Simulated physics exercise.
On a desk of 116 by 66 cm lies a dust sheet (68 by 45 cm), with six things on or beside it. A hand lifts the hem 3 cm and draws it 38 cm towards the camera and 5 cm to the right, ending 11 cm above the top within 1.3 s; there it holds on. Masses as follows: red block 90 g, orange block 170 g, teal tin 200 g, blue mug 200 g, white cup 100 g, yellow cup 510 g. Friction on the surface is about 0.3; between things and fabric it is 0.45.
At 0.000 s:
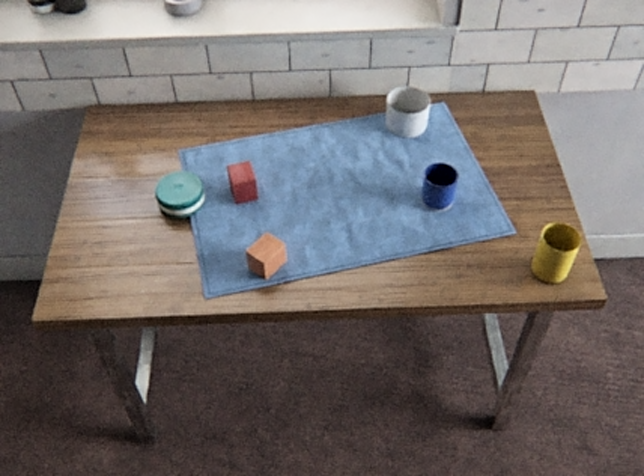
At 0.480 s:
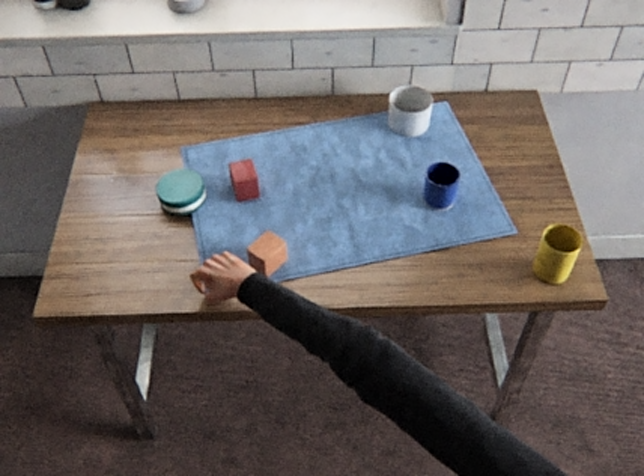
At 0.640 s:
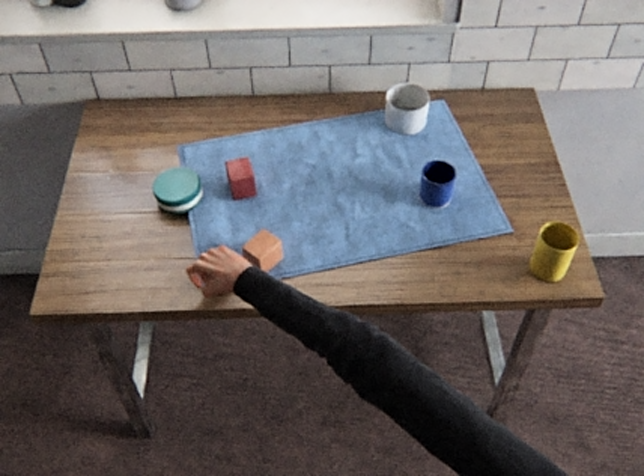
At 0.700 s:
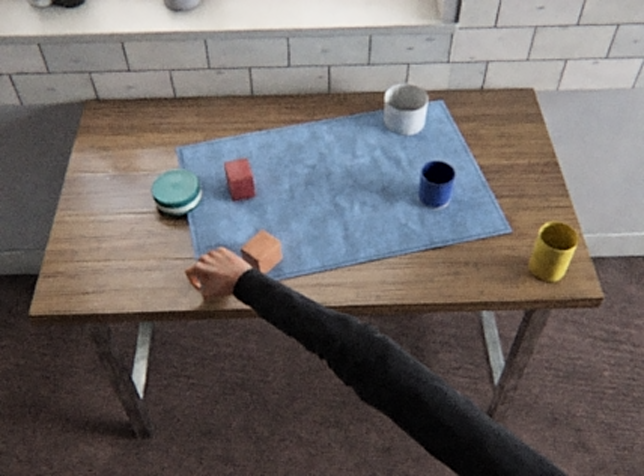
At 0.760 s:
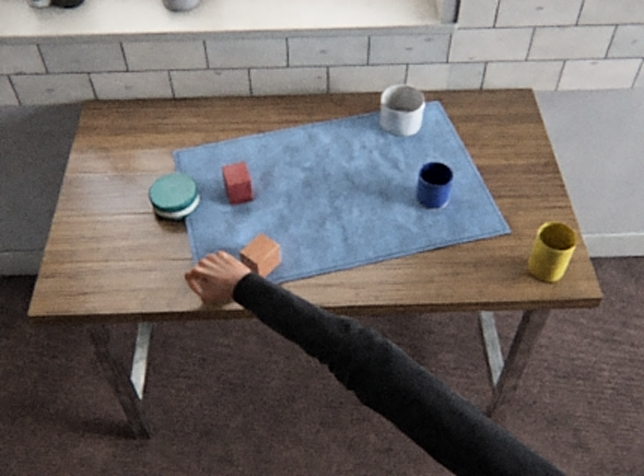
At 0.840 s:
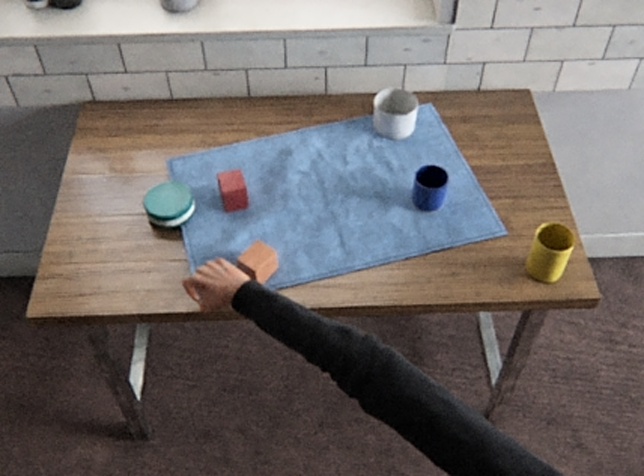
At first, a blue cloth lies on a wooden table with a red block, an orange block, a teal tin, a blue mug and a white cup on or against it, and a yellow cup beside it. Then a dark-sleeved arm grips the near left corner, and the cloth and objects shift slightly leftward.
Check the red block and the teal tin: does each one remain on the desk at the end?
Check: Red block - no, it falls; teal tin - no, it falls.
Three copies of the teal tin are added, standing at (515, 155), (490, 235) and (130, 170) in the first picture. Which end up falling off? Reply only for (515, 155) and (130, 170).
First keeps its place, second keeps its place.
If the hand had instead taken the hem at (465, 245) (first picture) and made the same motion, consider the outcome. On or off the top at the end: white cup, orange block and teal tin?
At the end, the white cup holds its spot, the orange block ends up off the top, and the teal tin holds its spot.
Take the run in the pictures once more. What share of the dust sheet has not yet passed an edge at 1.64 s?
Some 45 in a hundred.
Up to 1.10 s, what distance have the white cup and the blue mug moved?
White cup 10 cm, blue mug 6 cm.
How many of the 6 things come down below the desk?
All told, 5.
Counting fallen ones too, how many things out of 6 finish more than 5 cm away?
After counting, the figure is 5.
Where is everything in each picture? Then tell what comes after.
The first picture shows shows, red block (241, 172); teal tin (179, 187); dust sheet corners (205, 299) (179, 150) (444, 103) (516, 233).
The second picture shows shows, dust sheet corners (181, 148) (447, 102); grip (205, 291).
The third picture shows shows, dust sheet corners (178, 146) (443, 100); grip (201, 286).
The fourth picture shows shows, teal tin (175, 185); dust sheet corners (176, 148) (442, 100); grip (201, 288).
The fifth picture shows shows, white cup (403, 99); orange block (259, 248); red block (236, 173); dust sheet corners (173, 152) (438, 101); grip (200, 291).
The sixth picture shows shows, red block (232, 180); teal tin (168, 198); dust sheet corners (165, 159) (431, 103) (507, 234); grip (198, 299).
After 1.1 s, 95 % of the dust sheet is still over the top; teal tin 15 cm off its start, red block 13 cm off its start, orange block 11 cm off its start.
After 1.4 s, 75 % of the dust sheet is still over the top; teal tin 30 cm off its start, red block 27 cm off its start, white cup 24 cm off its start.
After 1.6 s, 45 % of the dust sheet is still over the top; red block over the edge, teal tin over the edge, white cup 38 cm off its start at (298, 188).
After 1.9 s, 25 % of the dust sheet is still over the top; red block over the edge, teal tin over the edge, white cup 59 cm off its start.
After 3.5 s, 0 % of the dust sheet is still over the top; red block over the edge, teal tin over the edge, white cup over the edge, blue mug over the edge.
